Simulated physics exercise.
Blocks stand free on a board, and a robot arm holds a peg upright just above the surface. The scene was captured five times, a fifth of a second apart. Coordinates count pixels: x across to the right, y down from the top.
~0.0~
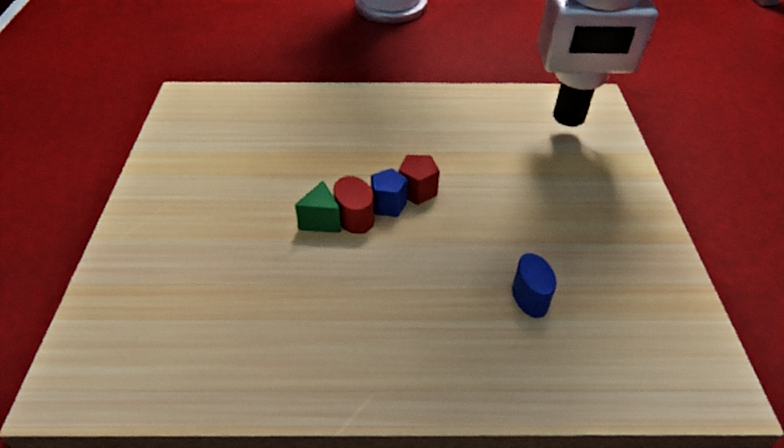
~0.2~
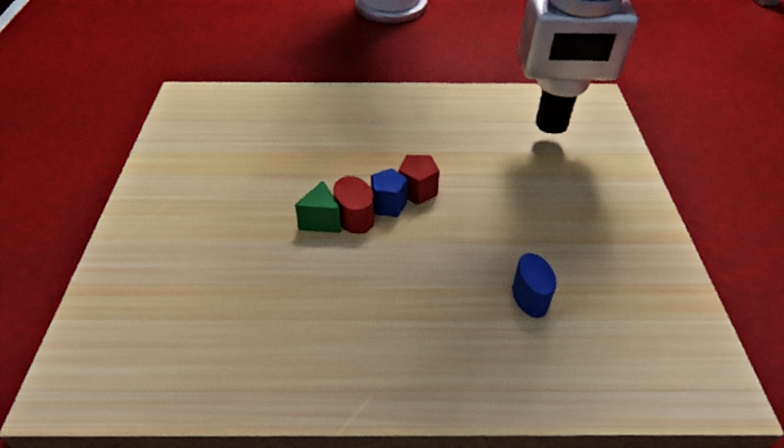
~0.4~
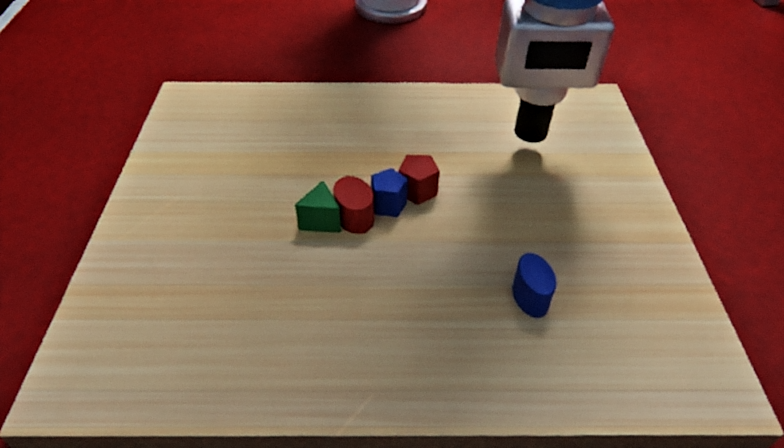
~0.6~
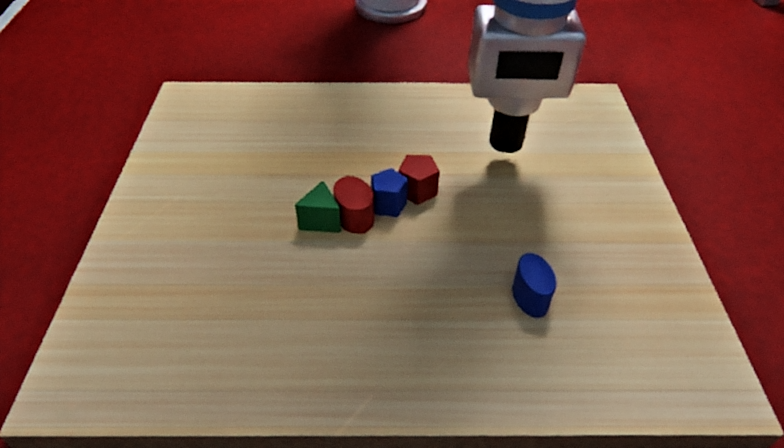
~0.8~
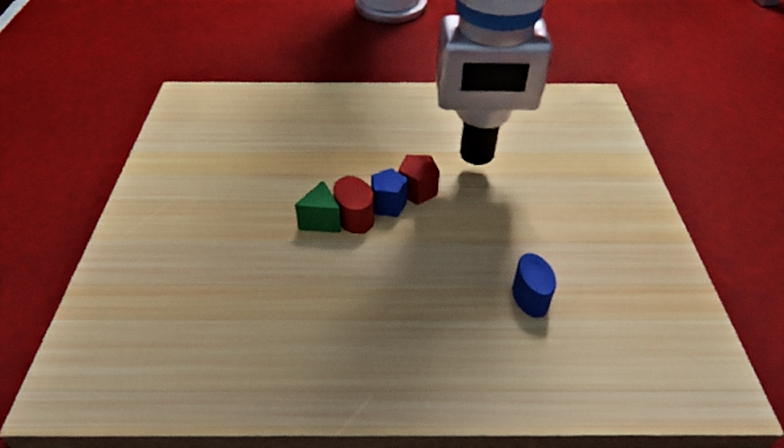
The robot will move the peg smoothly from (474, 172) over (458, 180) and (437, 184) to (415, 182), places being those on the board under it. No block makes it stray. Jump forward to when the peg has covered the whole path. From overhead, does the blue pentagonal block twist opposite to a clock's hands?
Yes - that is the case.
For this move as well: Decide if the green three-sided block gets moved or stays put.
That block is going to get moved.
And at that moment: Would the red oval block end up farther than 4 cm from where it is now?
No, that is not how it ends up.
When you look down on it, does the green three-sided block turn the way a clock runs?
Answer: Yes.
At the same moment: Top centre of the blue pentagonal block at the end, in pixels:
It will end up at (369, 190).
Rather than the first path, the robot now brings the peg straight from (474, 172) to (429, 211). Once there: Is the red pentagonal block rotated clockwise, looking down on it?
That would be a yes.
The first path, step by step. Halfway along, peg at (450, 165); nothing pushed yet.
At the end, peg at (416, 164); green three-sided block at (303, 202), turned 25° clockwise; red oval block at (337, 203); blue pentagonal block at (369, 190), turned 25° anticlockwise; red pentagonal block at (385, 168), turned 20° anticlockwise.
